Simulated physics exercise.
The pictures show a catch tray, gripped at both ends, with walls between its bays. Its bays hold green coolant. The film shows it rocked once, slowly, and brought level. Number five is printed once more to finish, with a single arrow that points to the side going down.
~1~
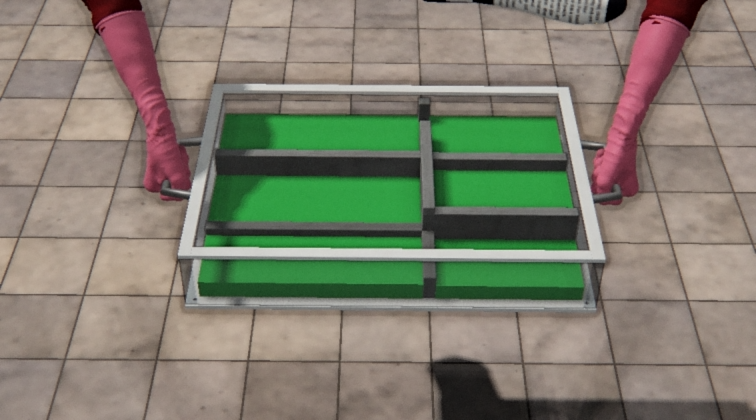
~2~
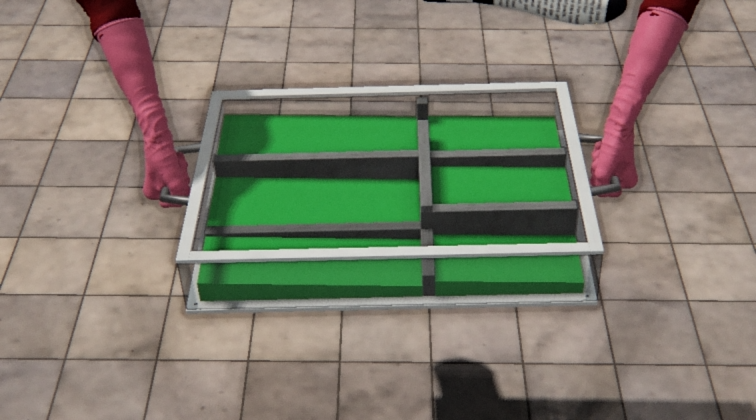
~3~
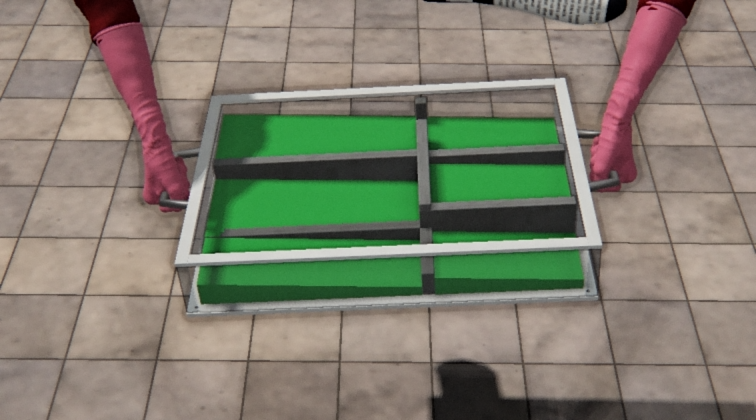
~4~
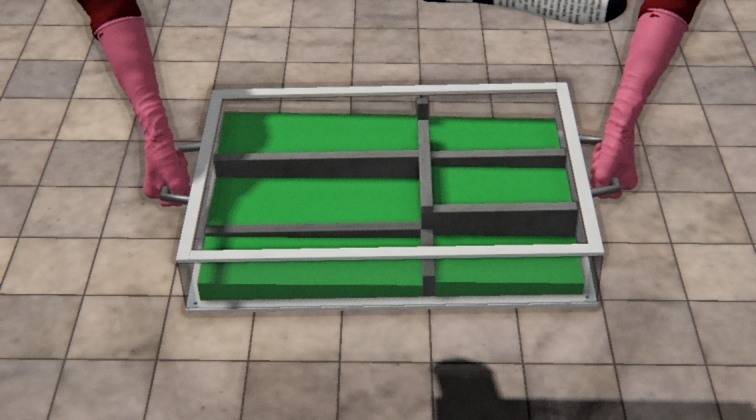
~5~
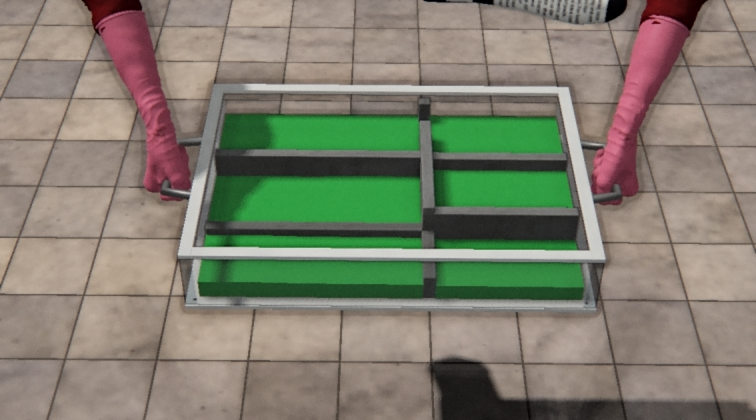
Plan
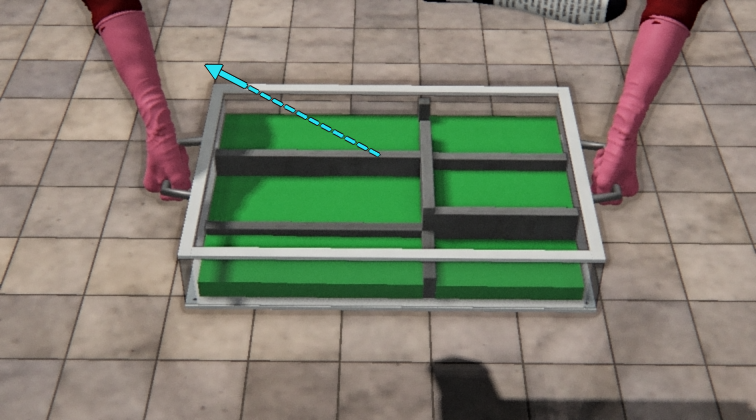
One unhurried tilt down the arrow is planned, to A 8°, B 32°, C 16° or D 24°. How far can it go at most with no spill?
A is the one.
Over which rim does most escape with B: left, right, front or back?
Over the left one.
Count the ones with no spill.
One of them.
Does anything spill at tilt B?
Yes.
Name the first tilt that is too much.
C it is.
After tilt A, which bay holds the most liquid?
That is the back left bay.
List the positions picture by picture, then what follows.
In the first picture, the tray is level; deepest in the back left bay, at (323, 139), shallowest in the front right.
The second picture shows tipped about 3° down to the left; no wall is crossed.
The third picture shows tipped about 4° down to the left; liquid runs over the wall between the front left and centre left bays.
The fourth picture shows tipped about 2° down to the left; no wall is crossed.
In the fifth picture, the tray is level; deepest in the back right bay, at (493, 141), shallowest in the front right.
The arrow ends at (210, 67).
If A is chosen, nothing spills; the back left bay holds the most.
If B is chosen, about 75 % goes over the rim.
If C is chosen, about 21 % goes over the rim.
If D is chosen, about 56 % goes over the rim.
